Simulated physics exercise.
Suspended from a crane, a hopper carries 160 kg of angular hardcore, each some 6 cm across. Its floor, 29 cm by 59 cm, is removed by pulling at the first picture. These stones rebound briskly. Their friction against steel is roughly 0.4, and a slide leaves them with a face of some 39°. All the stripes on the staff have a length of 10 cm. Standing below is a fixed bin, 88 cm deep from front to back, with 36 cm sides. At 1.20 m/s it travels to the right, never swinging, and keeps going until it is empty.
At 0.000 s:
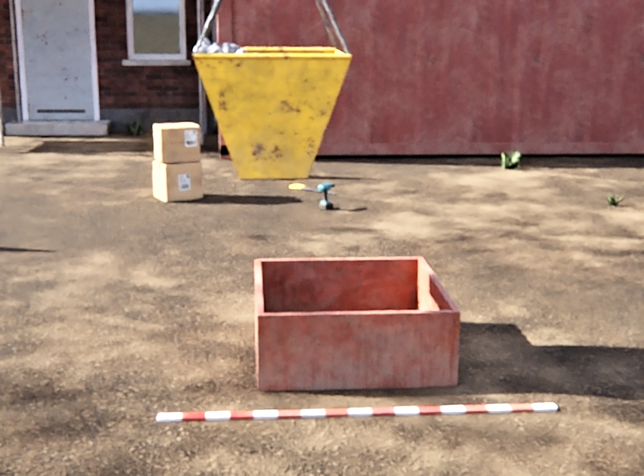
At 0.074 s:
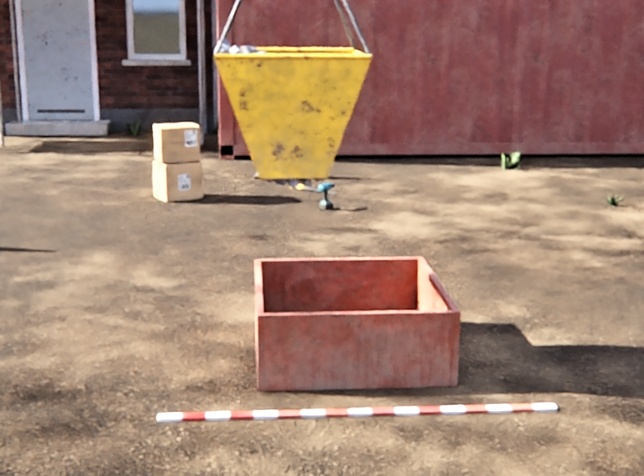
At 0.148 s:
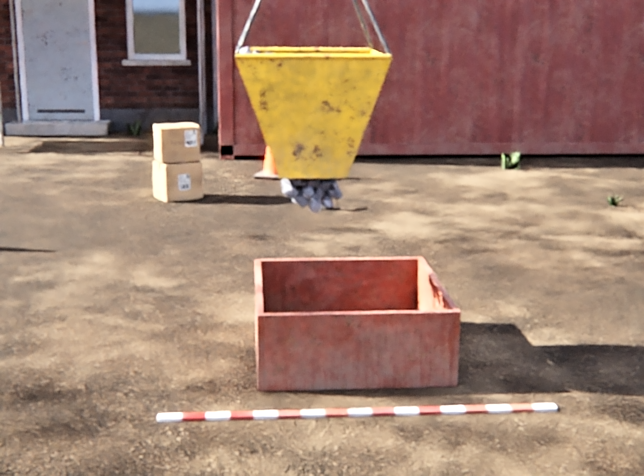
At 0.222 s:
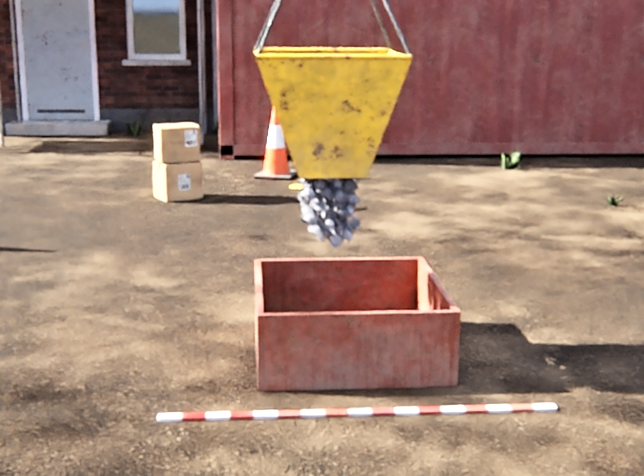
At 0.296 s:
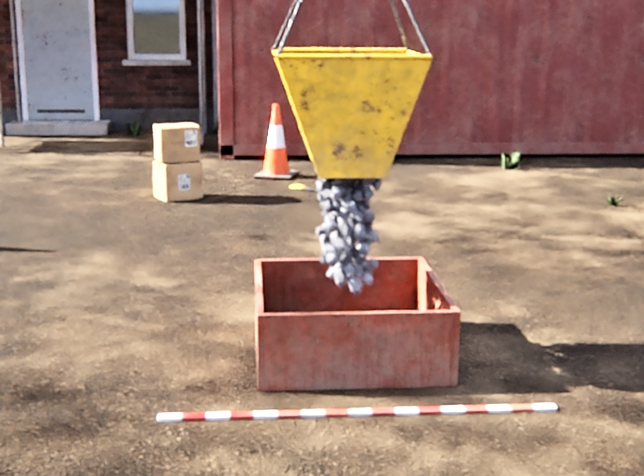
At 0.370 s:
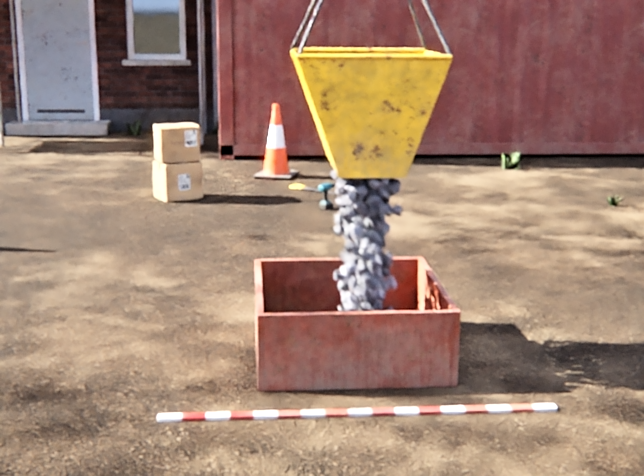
In a sunlit dirt yard before a brick building and a dark red metal wall, a still camera looks slightly down. A yellow hopper hangs above an open reddish box, with a striped red-and-white staff in front and two stacked cartons behind to the left. The hopper glides right, uncovering an orange cone, as grey stones pour from its bottom in a lengthening stream that reaches into the box.
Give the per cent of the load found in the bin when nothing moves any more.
I would say 58 percent.
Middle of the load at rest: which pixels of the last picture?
I'd point to close to (420, 337) in the last picture.
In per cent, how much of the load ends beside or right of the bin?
I'd put it at roughly 40 in a hundred.
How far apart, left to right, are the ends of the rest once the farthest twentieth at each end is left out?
About 130 cm.
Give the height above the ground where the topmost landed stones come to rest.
Height at rest: Around 28 cm.
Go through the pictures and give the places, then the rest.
The outlet is at (273, 167); nothing has dropped yet, in the first frame.
The outlet is at (294, 167); 4 % is out, in the second frame.
The outlet is at (313, 167); 12 % is out, the lowest stones still above the rim at (309, 198), 79 cm up, in the third frame.
The outlet is at (333, 167); 20 % is out, the lowest stones still above the rim at (328, 233), 62 cm up, in the fourth frame.
The outlet is at (353, 167); 30 % is out, the lowest stones still above the rim at (352, 274), 42 cm up, in the fifth frame.
The outlet is at (373, 167); 42 % is out, the lowest stones still above the rim at (356, 274), 41 cm up, in the sixth frame.
After 0.7 s, 8 % in the hopper, 65 % falling or lying in the bin, 27 % falling or lying beside or right of the bin; the stones farthest right are at (481, 245).
After 1.1 s, 0 % in the hopper, 58 % falling or lying in the bin, 42 % falling or lying beside or right of the bin; the stones farthest right are at (595, 338).
After 1.7 s, 0 % in the hopper, 58 % falling or lying in the bin, 42 % falling or lying beside or right of the bin.
After 2.6 s, 0 % in the hopper, 58 % falling or lying in the bin, 42 % falling or lying beside or right of the bin.
After 4.5 s, 0 % in the hopper, 58 % in the bin, 42 % beside or right of the bin.
